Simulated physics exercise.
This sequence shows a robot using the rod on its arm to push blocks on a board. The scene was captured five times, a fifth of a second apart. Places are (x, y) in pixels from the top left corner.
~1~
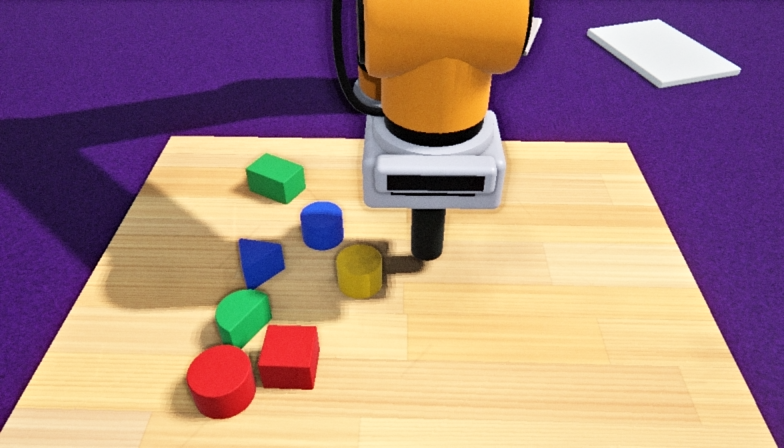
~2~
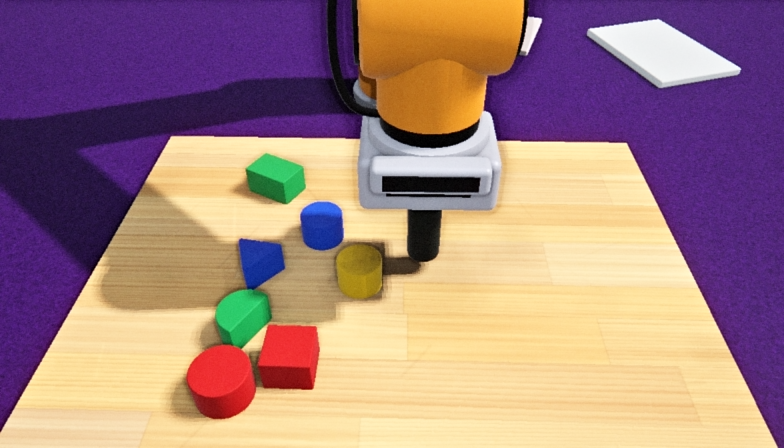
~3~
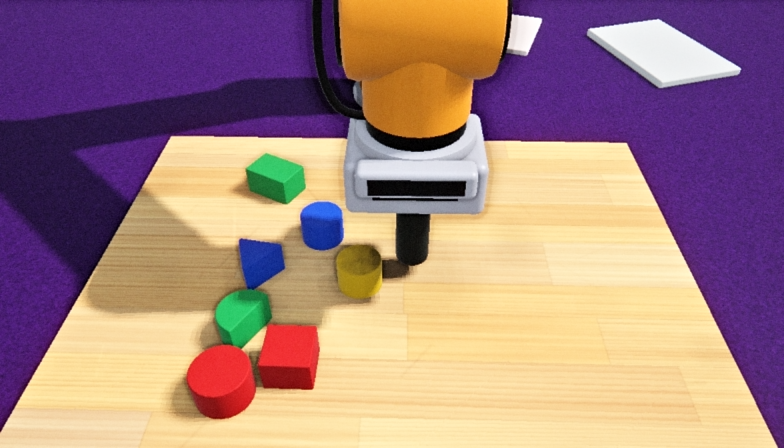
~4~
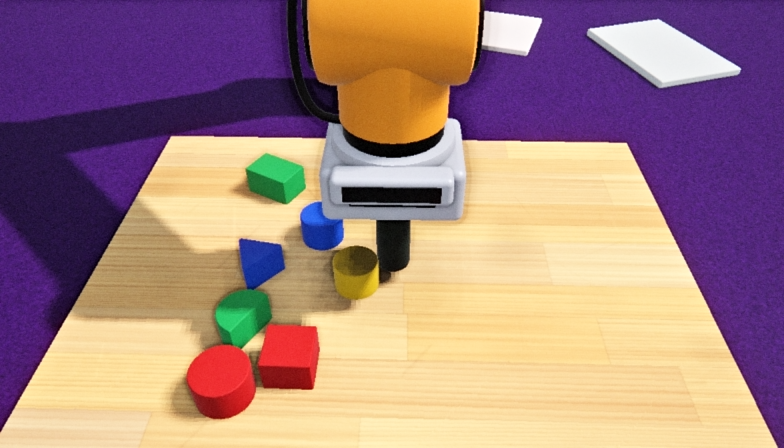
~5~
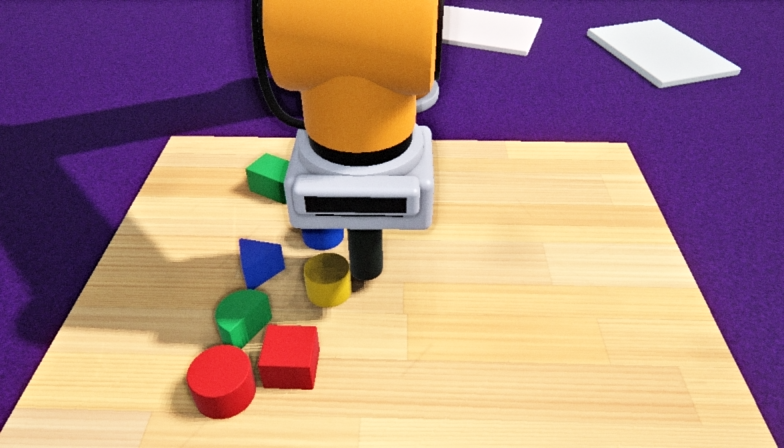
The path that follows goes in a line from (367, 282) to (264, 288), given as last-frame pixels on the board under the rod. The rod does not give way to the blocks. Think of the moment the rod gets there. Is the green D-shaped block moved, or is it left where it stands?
The push reaches it.
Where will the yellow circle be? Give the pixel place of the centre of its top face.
Final place: (240, 293).
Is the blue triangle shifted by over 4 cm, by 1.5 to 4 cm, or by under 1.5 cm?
Below 1.5 cm.
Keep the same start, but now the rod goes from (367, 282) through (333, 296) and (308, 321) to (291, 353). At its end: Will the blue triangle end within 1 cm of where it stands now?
Yes.
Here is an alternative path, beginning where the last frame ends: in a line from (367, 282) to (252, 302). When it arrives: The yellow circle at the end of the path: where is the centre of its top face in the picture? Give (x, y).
I predict (204, 290).
What follows on the original path. Halfway along, rod (314, 272); yellow circle (276, 278).
At the end, rod (262, 276); green D-shaped block (214, 329), turned 20° clockwise; blue triangle (244, 247), turned 15° clockwise; blue circle in place; yellow circle (240, 293).
